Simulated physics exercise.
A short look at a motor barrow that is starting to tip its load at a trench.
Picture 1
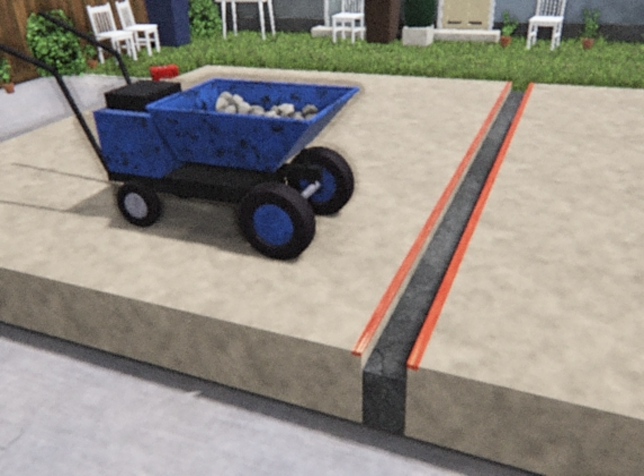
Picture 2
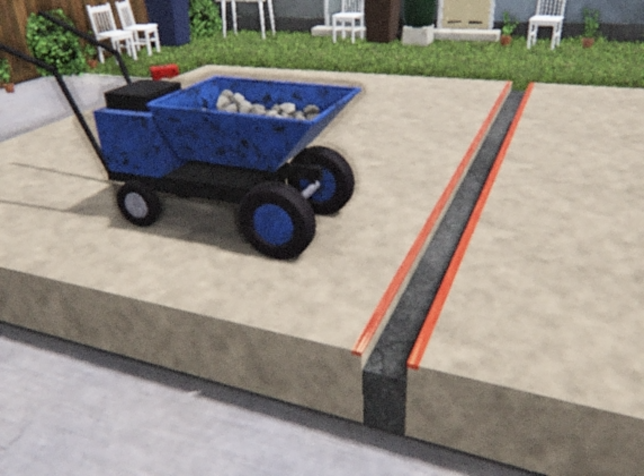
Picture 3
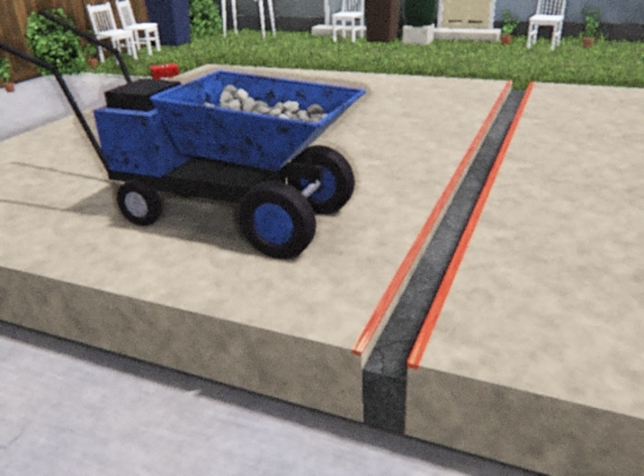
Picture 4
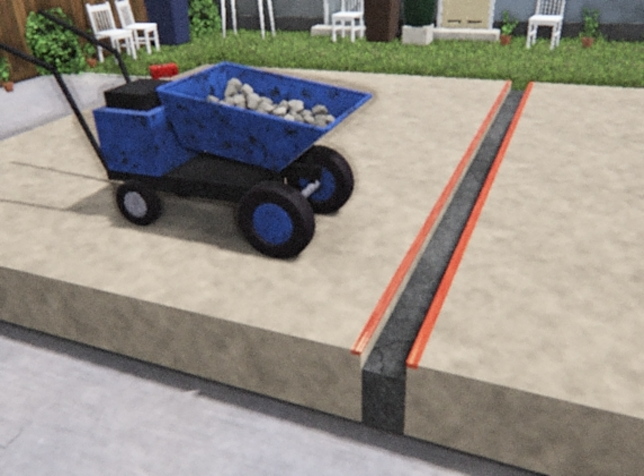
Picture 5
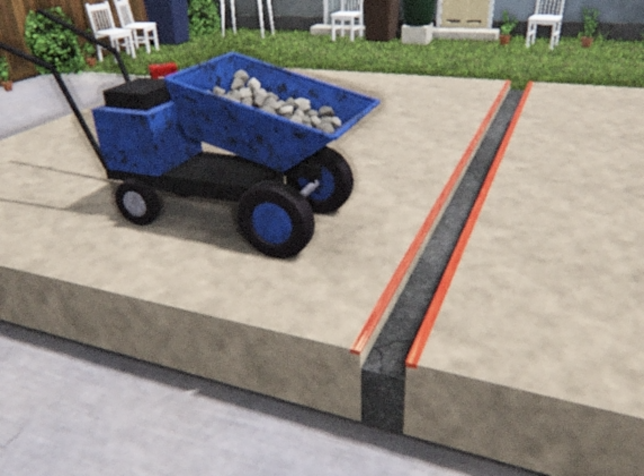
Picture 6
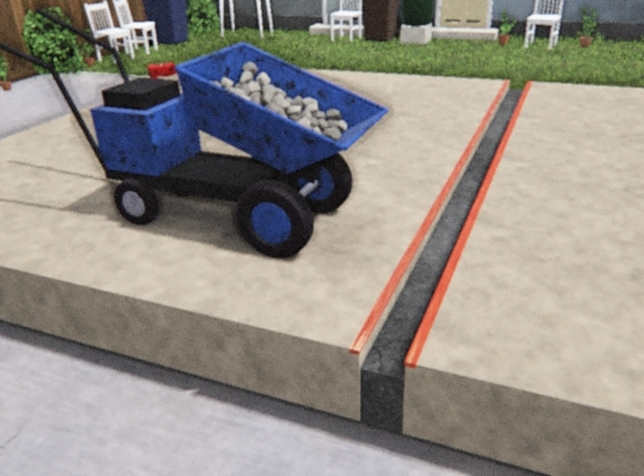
In a garden with grass, plants and white chairs along the back, a raised sandy-coloured slab is seen from slightly above. A blue motor barrow with black handles and a skip of pale broken stones stands on the left, while a narrow, dark trench edged with orange-red strips crosses the slab to its right. The skip, level at first, tilts gradually forward to the right, its back rising and its lip lowering, while the wheels and camera stay still.
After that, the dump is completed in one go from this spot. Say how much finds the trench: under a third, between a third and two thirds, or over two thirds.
I predict the trench will see a third to two thirds of the load.
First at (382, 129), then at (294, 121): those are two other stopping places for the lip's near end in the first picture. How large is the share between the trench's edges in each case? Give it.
First spot: About 0 percent; second spot: About 50 percent.
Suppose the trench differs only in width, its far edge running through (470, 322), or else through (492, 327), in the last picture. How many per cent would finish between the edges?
80 and 80 percent.
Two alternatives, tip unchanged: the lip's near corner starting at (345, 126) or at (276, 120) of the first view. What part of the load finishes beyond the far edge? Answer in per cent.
Position 1: Near 60 %; position 2: Near 10 %.
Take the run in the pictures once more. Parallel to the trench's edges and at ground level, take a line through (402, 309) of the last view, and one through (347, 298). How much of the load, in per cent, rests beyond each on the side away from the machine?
About 50 and 80 %.
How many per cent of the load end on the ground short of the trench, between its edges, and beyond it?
About: Short 10, between 50, beyond 20 per cent.
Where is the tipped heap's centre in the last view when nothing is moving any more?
Centre at rest: Close to (436, 249).
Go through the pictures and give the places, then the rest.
The first frame shows lip of the skip at (310, 123), level; top of the load at (243, 115), broken stones; first edge of the trench at (382, 306); far edge at (433, 316), the trench under half as wide as the skip, and about half as deep as wide.
The second frame shows lip of the skip at (312, 123), level; top of the load at (230, 121).
The third frame shows lip of the skip at (317, 126), tipped barely; top of the load at (233, 117).
The fourth frame shows lip of the skip at (325, 131), tipped a little; top of the load at (229, 103).
The fifth frame shows lip of the skip at (334, 138), tipped a little; top of the load at (236, 96).
The sixth frame shows lip of the skip at (344, 149), tipped clearly; top of the load at (240, 98); first edge of the trench at (380, 304); far edge at (431, 314).
Soon after the last picture, skip tipped steeply; all in the skip.
A little later, skip tipped right over; about two thirds in the skip; a stray few short of the trench; about a quarter in or heaped over the trench; a stray few beyond it; a stray few falling.
Later still, skip tipped right over; about a quarter in the skip; a small part short of the trench; about half in or heaped over the trench; about a quarter beyond it.
At rest, skip tipped right over; about a quarter in the skip; a small part short of the trench; about half in or heaped over the trench; about a quarter beyond it.
